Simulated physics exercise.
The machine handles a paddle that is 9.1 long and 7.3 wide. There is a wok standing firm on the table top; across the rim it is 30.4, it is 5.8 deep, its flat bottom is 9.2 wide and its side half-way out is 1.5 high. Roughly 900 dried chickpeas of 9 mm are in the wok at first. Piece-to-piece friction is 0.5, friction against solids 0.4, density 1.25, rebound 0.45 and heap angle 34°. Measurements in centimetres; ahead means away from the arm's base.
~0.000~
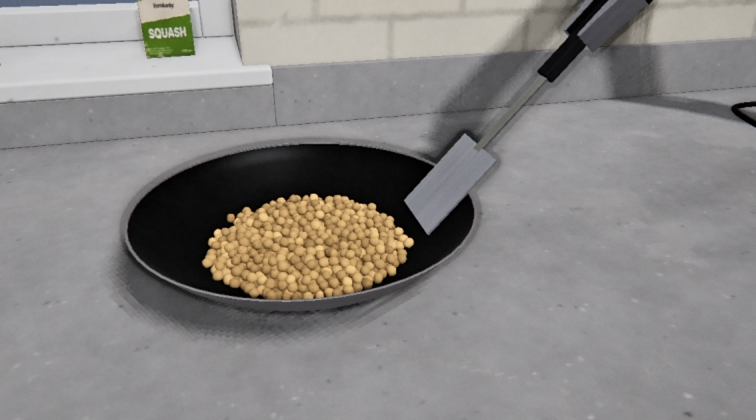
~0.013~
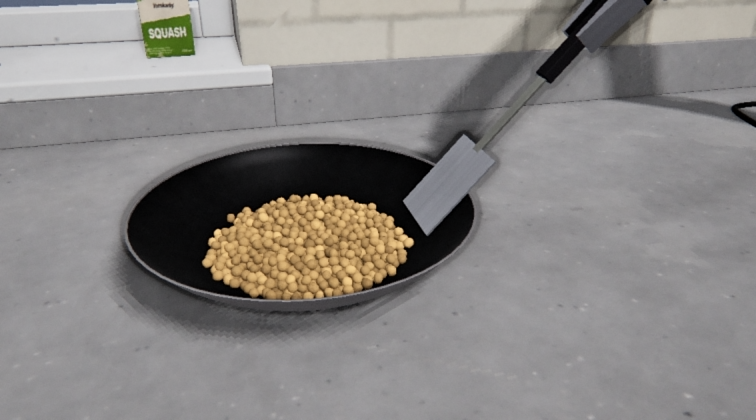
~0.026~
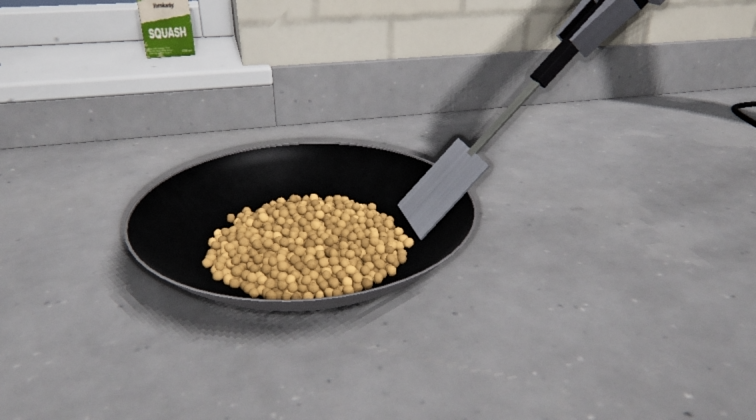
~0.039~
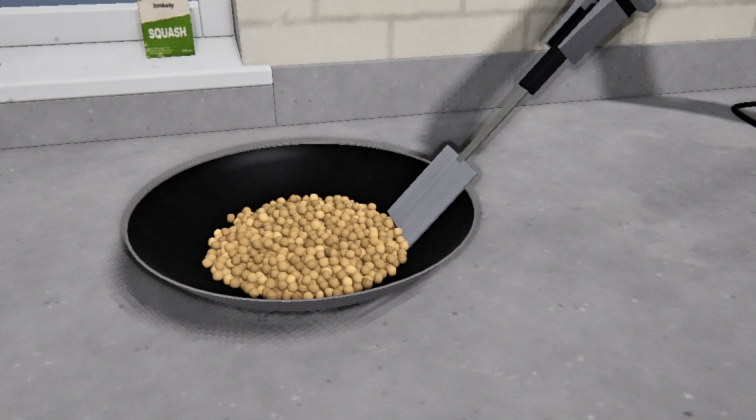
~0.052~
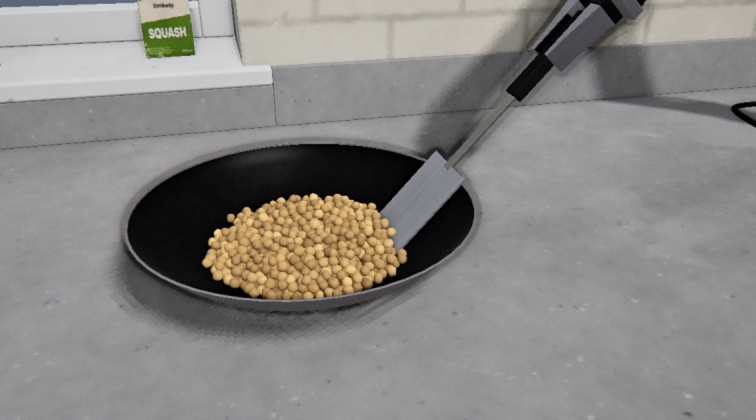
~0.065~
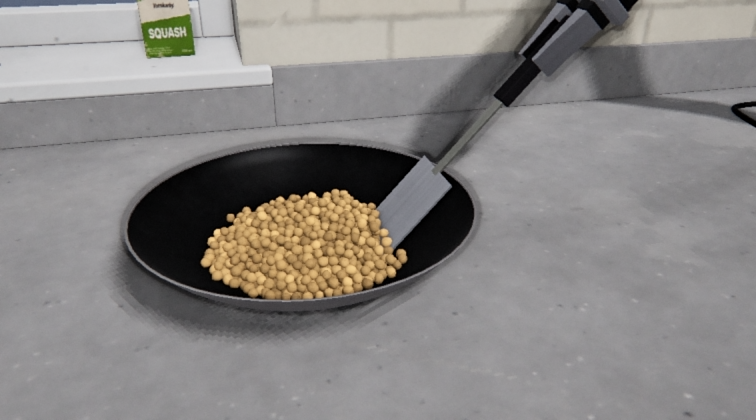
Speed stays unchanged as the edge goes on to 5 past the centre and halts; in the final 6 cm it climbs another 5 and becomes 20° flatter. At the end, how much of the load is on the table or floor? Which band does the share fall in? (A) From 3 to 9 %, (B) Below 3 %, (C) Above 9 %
From 3 to 9 % (A).
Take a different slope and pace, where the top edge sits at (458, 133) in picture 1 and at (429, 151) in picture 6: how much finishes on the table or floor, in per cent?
Some 0 per cent.
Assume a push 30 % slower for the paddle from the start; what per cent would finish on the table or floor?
I'd reckon close to 0 per cent.
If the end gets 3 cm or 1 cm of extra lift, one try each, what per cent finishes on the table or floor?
Roughly 0 per cent, then 0 per cent.
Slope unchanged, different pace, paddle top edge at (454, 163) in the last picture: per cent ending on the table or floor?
Estimate: Close to 0 %.
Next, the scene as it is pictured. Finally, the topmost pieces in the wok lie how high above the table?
Close to 6.0 centimetres high.
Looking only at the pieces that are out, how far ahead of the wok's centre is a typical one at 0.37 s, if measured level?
That distance is around 20 cm.
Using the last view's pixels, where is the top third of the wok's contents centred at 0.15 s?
Near pixel (279, 227).
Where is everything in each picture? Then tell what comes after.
In the first picture, paddle top edge at (480, 147), sloping 47°; upper third of the load around (306, 234), from x 205 to 410, top at y 200; 900 in the wok.
In the second picture, paddle top edge at (479, 148), sloping 47°; upper third of the load around (306, 234), from x 205 to 410, top at y 200.
In the third picture, paddle top edge at (473, 151), sloping 47°; upper third of the load around (306, 234), from x 205 to 410, top at y 200.
In the fourth picture, paddle top edge at (462, 158), sloping 47°; upper third of the load around (307, 234), from x 205 to 405, top at y 200.
In the fifth picture, paddle top edge at (450, 165), sloping 47°; upper third of the load around (310, 233), from x 205 to 400, top at y 200.
In the sixth picture, paddle top edge at (438, 170), sloping 47°; upper third of the load around (312, 230), from x 205 to 400, top at y 195; 900 in the wok.
By 0.11 s, sloping 47°, highest piece 6 above the table; 900 in the wok.
By 0.15 s, sloping 40°, highest piece 7 above the table; 900 in the wok.
By 0.37 s, sloping 27°, highest piece 8 above the table; 859 in the wok, 20 on the table or floor, 21 on the blade or in flight.
By 1.42 s, sloping 27°, highest piece 6 above the table; 856 in the wok, 44 on the table or floor.
Final count, 856 in the wok, 44 on the table or floor. That is 5 % on the table or floor.
